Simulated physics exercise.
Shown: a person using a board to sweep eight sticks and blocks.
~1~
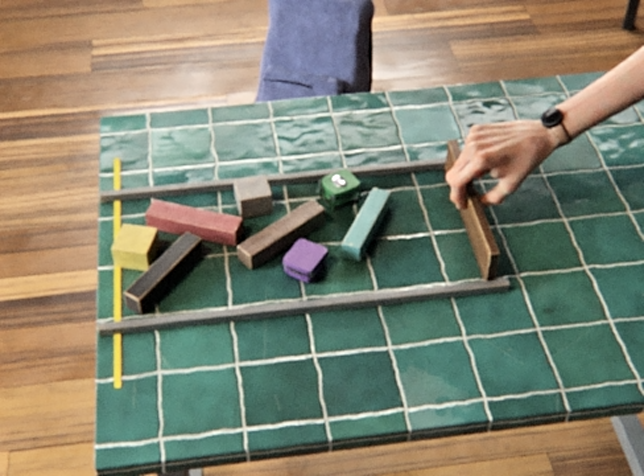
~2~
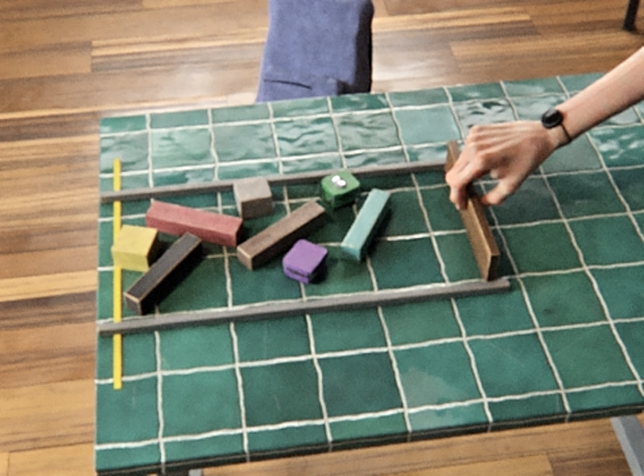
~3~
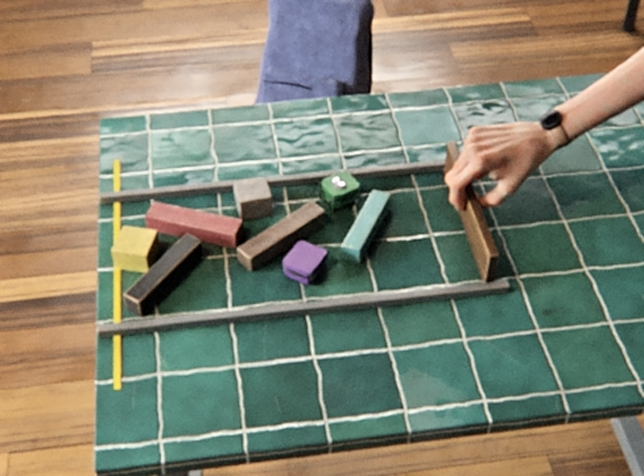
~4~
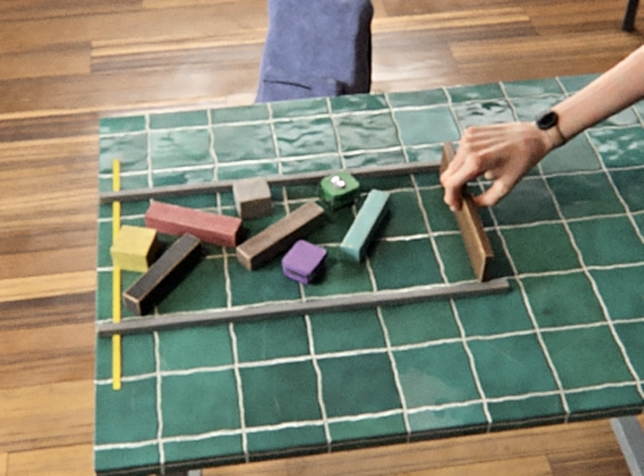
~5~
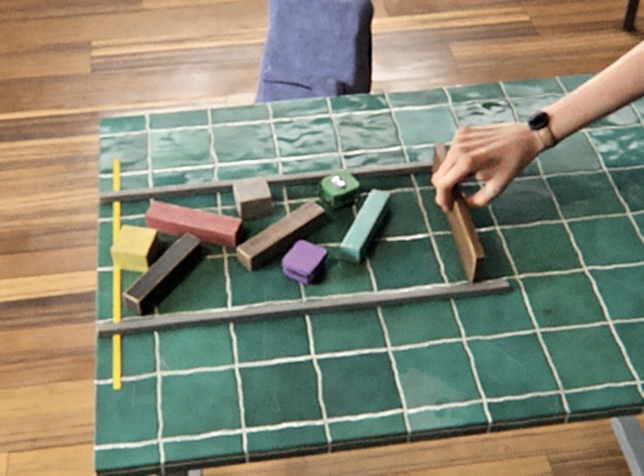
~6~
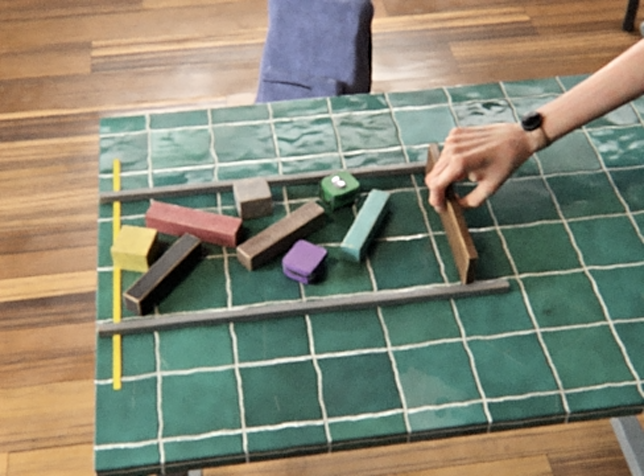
In the video, a hand holds a wooden board upright between two rails on a green tiled table, then slides it slightly left toward colored sticks and blocks, which stay still near a strip of yellow tape.
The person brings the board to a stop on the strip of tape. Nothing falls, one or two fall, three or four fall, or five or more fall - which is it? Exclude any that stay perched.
Watch it: Lots of them - five or more - go plunging down.
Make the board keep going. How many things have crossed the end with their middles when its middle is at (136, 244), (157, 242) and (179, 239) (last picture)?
Past-the-end tally - position 1: 5, position 2: 3, position 3: 3.
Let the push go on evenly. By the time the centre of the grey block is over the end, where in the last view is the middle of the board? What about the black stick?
I reckon its middle sits around (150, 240) and then around (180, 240).
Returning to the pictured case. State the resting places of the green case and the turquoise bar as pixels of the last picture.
In the last picture the green case sits around (100, 207) and the turquoise bar around (106, 255).
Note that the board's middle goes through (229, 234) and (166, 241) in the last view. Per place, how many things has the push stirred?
First 8 and then 8.
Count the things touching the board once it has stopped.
In contact: 2.
Soon after, none off yet; yellow block at rest near (136, 249); black stick at rest near (164, 274); red bar at rest near (194, 225).
After that, none off yet; yellow block at rest near (136, 249); black stick at rest near (164, 274); red bar displaced a little near (169, 223).
And then, none off yet; yellow block tilting a little near (82, 248); black stick displaced about its own width near (95, 276); red bar displaced about its own width near (91, 222).
In the end, the number that fall off is five or more; gone, purple case, brown bar, grey block, red bar, black stick and yellow block.
